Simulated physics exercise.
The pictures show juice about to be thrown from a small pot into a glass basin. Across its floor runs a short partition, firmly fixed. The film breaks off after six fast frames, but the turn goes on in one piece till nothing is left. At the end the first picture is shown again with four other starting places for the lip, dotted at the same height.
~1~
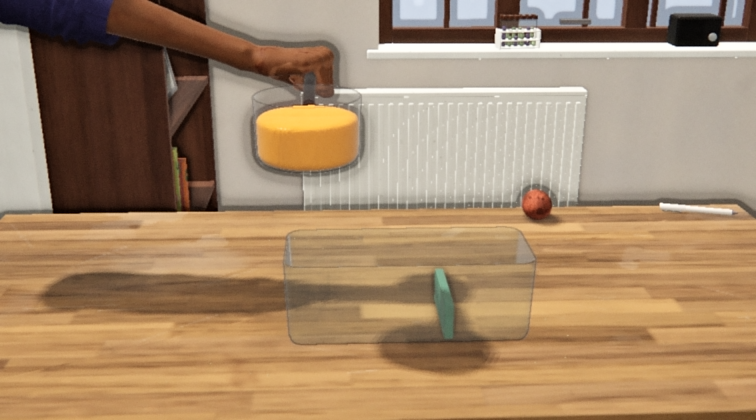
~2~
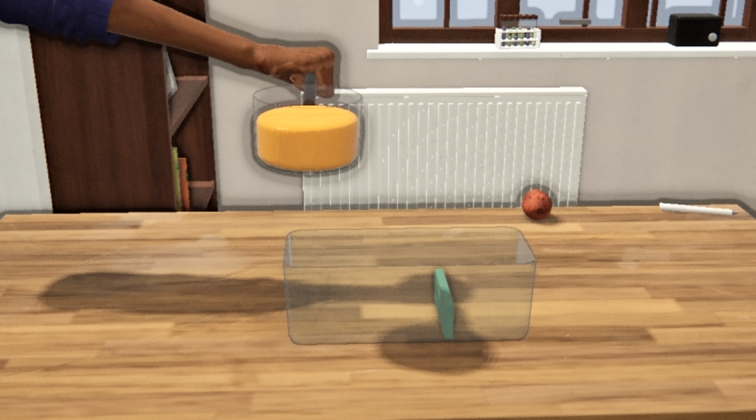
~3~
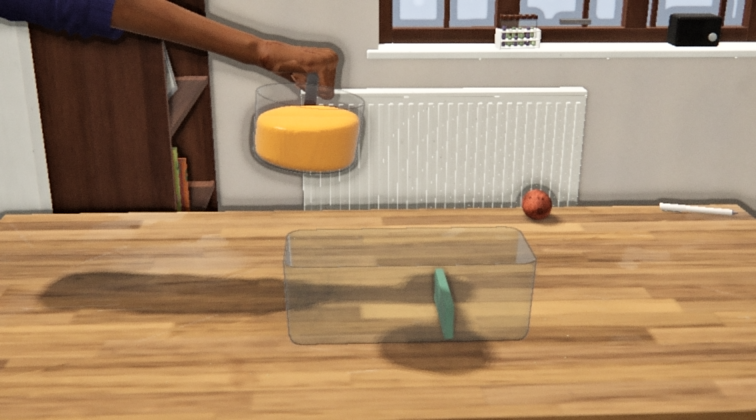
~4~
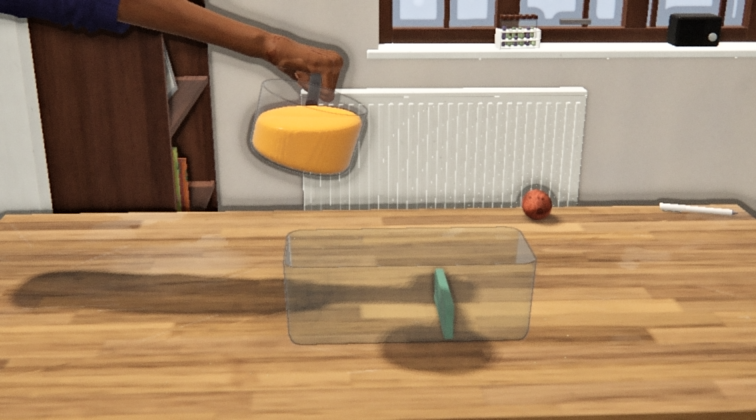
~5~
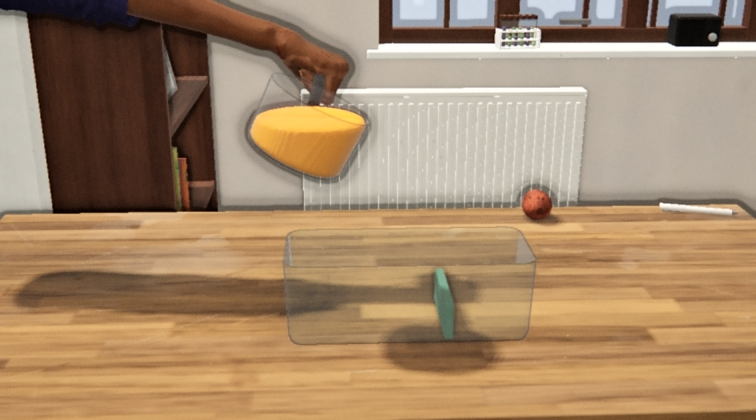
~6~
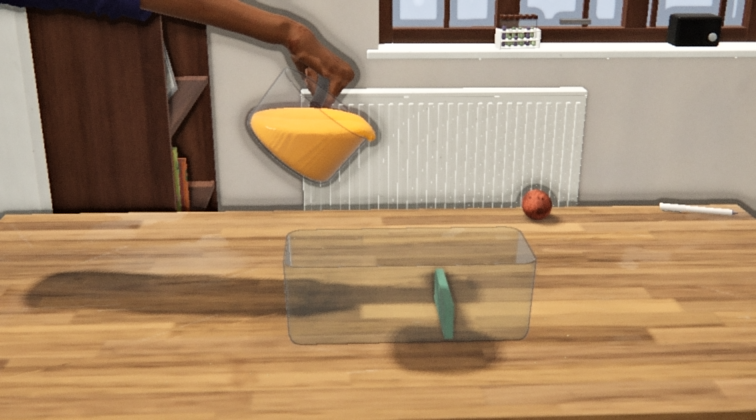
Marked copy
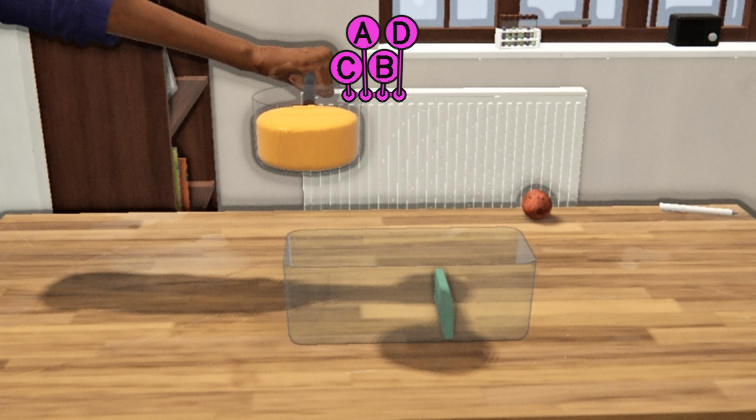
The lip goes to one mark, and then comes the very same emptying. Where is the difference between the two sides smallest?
It is D.
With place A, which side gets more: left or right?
The left side.
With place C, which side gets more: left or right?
More ends on the left.
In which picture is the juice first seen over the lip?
In picture 6.
In magenta, A at (365, 95); B at (382, 94); C at (348, 95); D at (399, 94).
Choosing A, about 94 % ends left of the wall and 3 % right of it.
Choosing B, about 77 % ends left of the wall and 21 % right of it.
Choosing C, about 93 % ends left of the wall and 5 % right of it.
Choosing D, about 53 % ends left of the wall and 46 % right of it.
